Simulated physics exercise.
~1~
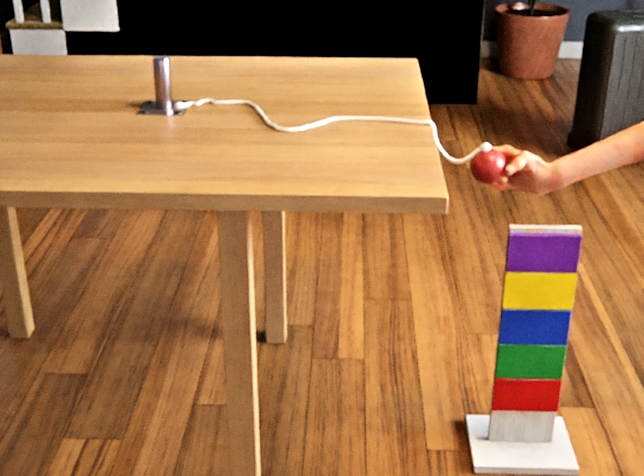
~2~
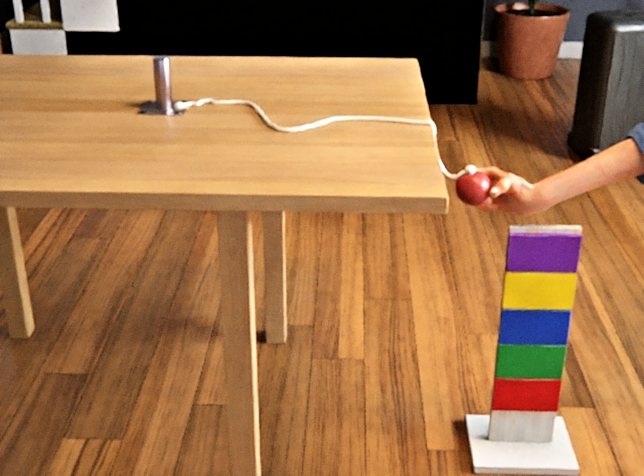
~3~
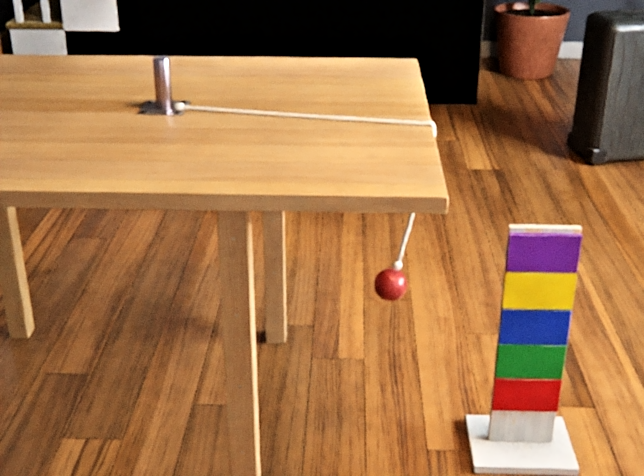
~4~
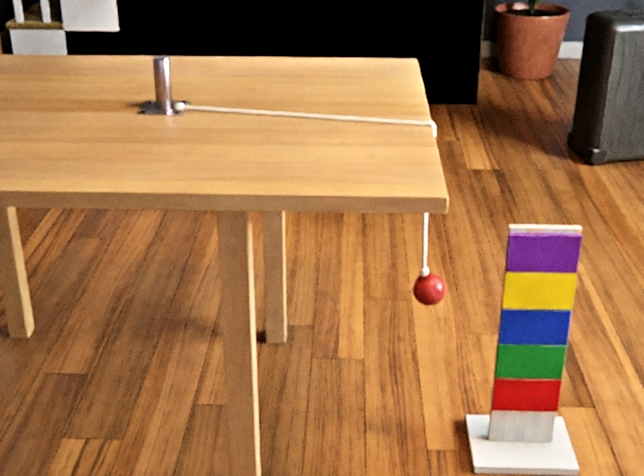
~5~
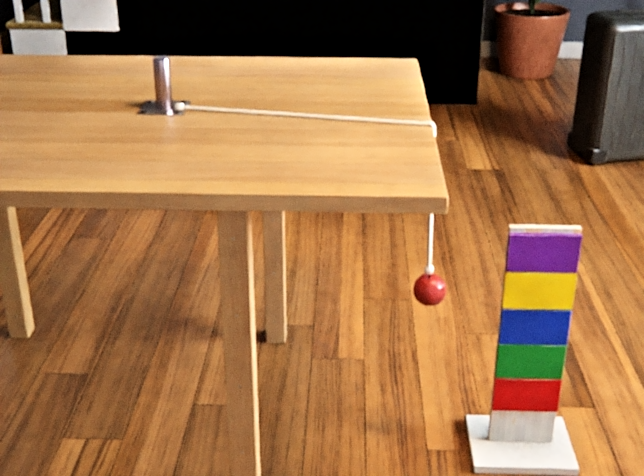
A red ball on a white cord, tied to a metal post on a wooden table, was let go by a hand, dropped past the table's edge and swung, then hung still, level with the yellow band of the striped stand beside it.
